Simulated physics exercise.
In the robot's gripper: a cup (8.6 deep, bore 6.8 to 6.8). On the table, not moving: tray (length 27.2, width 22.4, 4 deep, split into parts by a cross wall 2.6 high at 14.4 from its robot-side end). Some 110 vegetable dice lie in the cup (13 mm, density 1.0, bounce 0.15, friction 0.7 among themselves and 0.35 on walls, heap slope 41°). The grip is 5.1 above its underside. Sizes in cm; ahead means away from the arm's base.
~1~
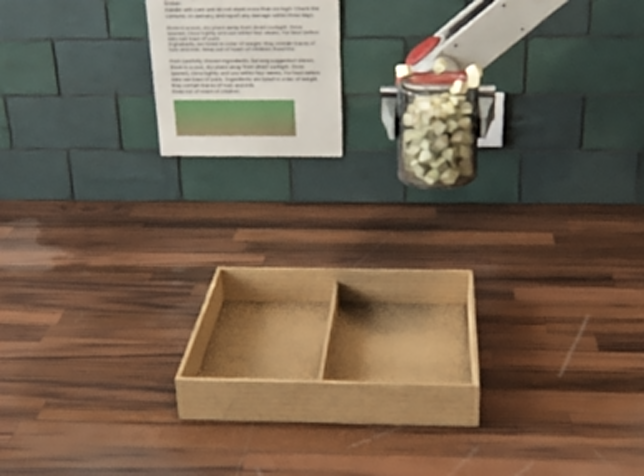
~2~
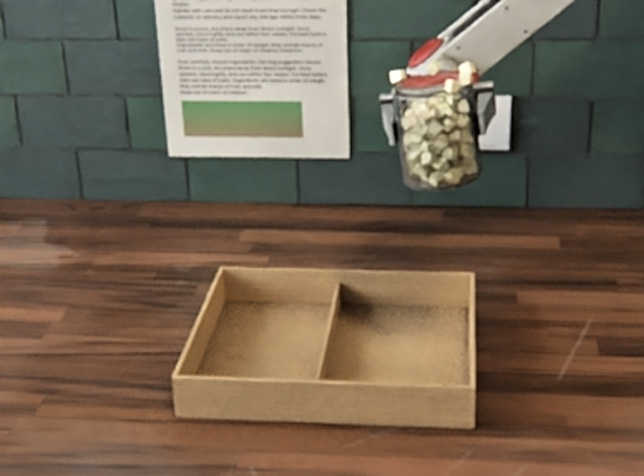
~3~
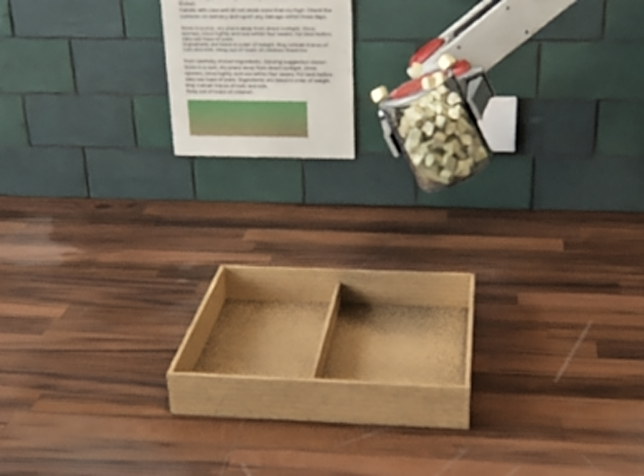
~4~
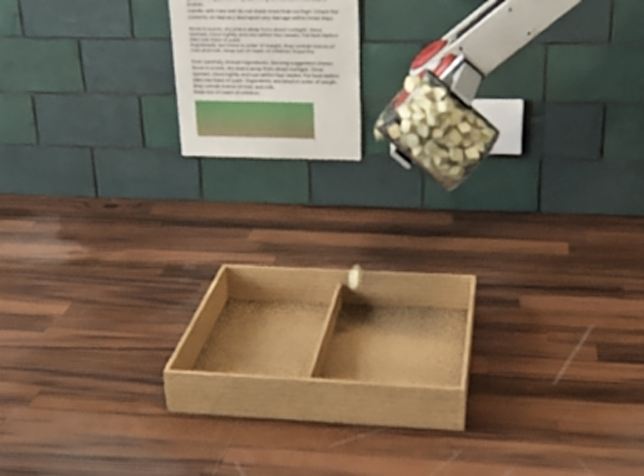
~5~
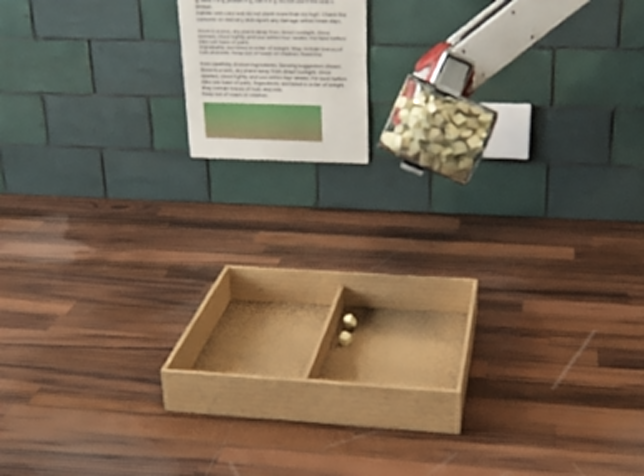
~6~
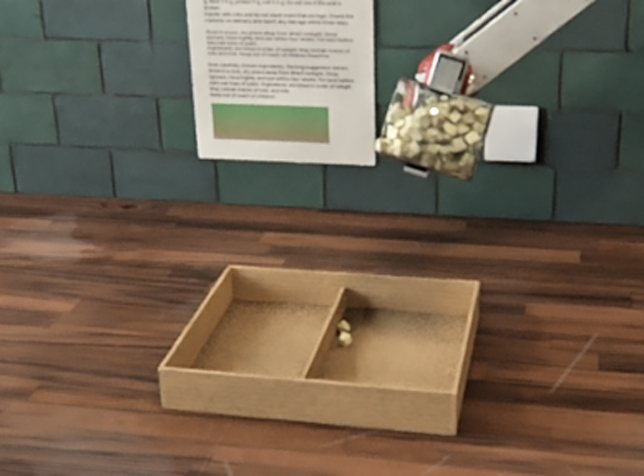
On a wooden counter, a robot arm tilting a clear cup of pale cubes leftward above a divided tray, two cubes dropping in.
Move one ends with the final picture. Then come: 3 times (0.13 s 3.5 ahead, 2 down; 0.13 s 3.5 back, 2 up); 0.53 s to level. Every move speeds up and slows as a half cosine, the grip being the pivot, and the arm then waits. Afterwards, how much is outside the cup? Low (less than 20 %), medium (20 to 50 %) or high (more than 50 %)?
Share outside the cup: Low (less than 20 %).
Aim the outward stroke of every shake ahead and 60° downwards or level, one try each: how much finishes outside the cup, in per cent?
Some 5 and 30 per cent.
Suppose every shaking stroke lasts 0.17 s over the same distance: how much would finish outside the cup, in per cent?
In that case some 5 per cent.
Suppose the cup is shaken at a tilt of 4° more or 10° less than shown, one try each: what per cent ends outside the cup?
Some 15 and 5 per cent.
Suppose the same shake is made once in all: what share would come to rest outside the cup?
It would be near 5 per cent.
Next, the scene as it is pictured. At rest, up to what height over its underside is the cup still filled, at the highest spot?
Roughly 8.5 cm.
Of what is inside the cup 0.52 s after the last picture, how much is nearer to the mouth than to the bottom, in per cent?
Roughly 45 per cent.
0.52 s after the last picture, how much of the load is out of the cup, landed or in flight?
Some 5 per cent.
Then, 0.52 s after the last picture, tilted 74° forward, highest piece 27 above the table; 103 in the cup, 4 in the robot-side part, 2 in the far-side part.
Then, 1.05 s after the last picture, tilted 36° forward, highest piece 27 above the table; 103 in the cup, 4 in the robot-side part, 2 in the far-side part.
Then, 1.51 s after the last picture, level, highest piece 28 above the table; 103 in the cup, 4 in the robot-side part, 2 in the far-side part.
Then, 2.56 s after the last picture, level, highest piece 28 above the table; 103 in the cup, 4 in the robot-side part, 2 in the far-side part.
Final count, 103 in the cup, 4 in the robot-side part, 2 in the far-side part. That is 6 % outside the cup.
